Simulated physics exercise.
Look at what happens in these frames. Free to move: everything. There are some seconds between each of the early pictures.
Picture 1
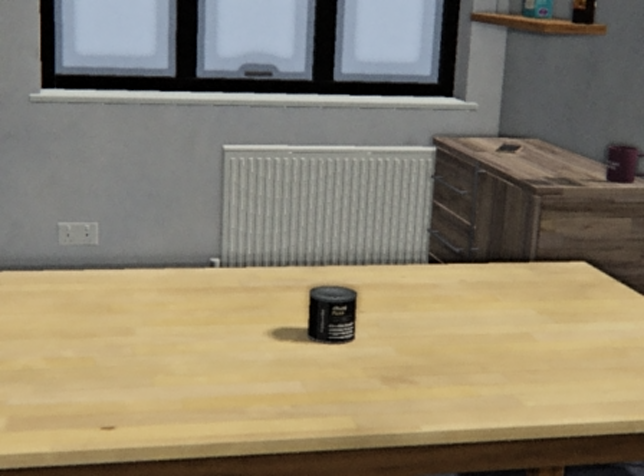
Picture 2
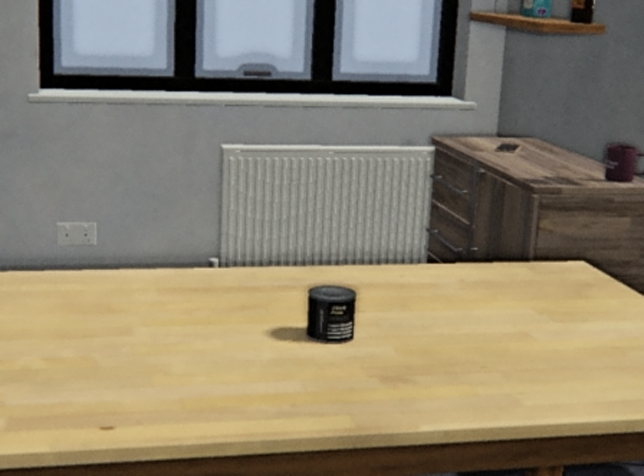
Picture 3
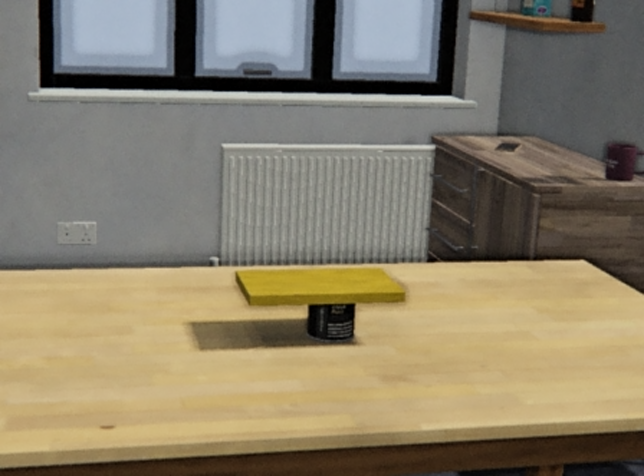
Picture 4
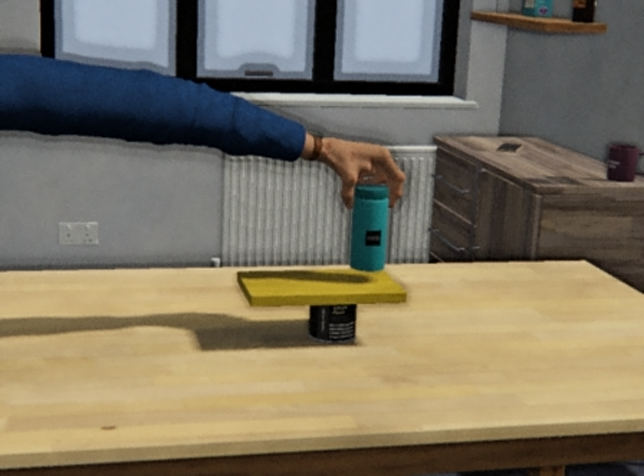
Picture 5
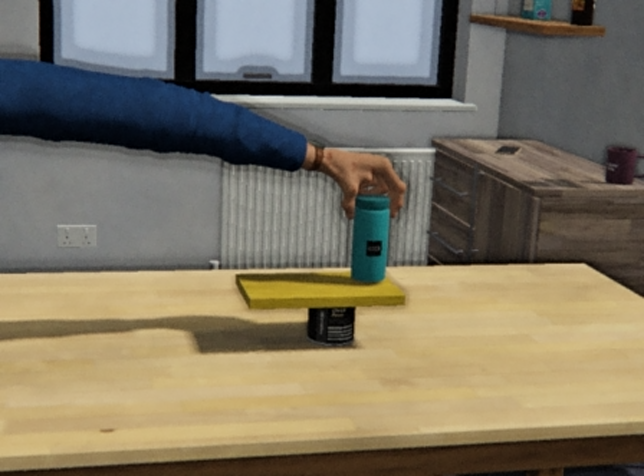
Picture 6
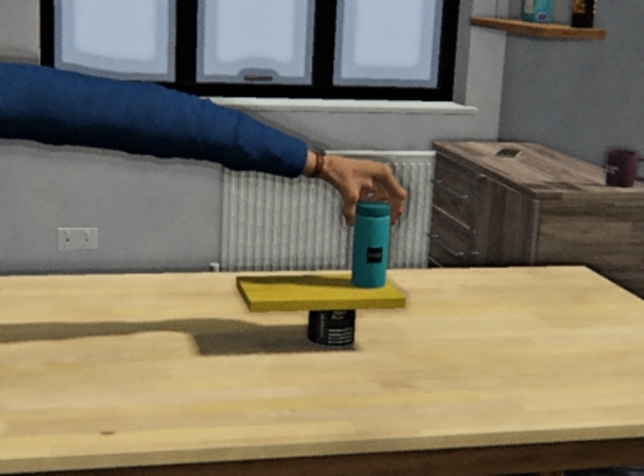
An arm in a blue sleeve reaches in from the left over a pale wooden table, seen from slightly above in a grey room with a window, white radiator and wooden drawers behind. A small black tin stands alone mid-table, then a yellow board lies across its top. The hand lowers a turquoise jar onto the board's right side and keeps hold, while the camera stays still.
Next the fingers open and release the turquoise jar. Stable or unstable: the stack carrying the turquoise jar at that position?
I reckon the stack bears the weight fine.
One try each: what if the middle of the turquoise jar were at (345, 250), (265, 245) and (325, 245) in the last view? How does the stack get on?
Stands firm, topples, stands firm.
Then, 0.20 s after the last picture, nothing has stirred.
Then, 0.60 s after the last picture, turquoise jar resting near (370, 245).
At rest, all 3 in place. Seen from the same camera at the end, turquoise jar near (370, 245). The stack stays up.
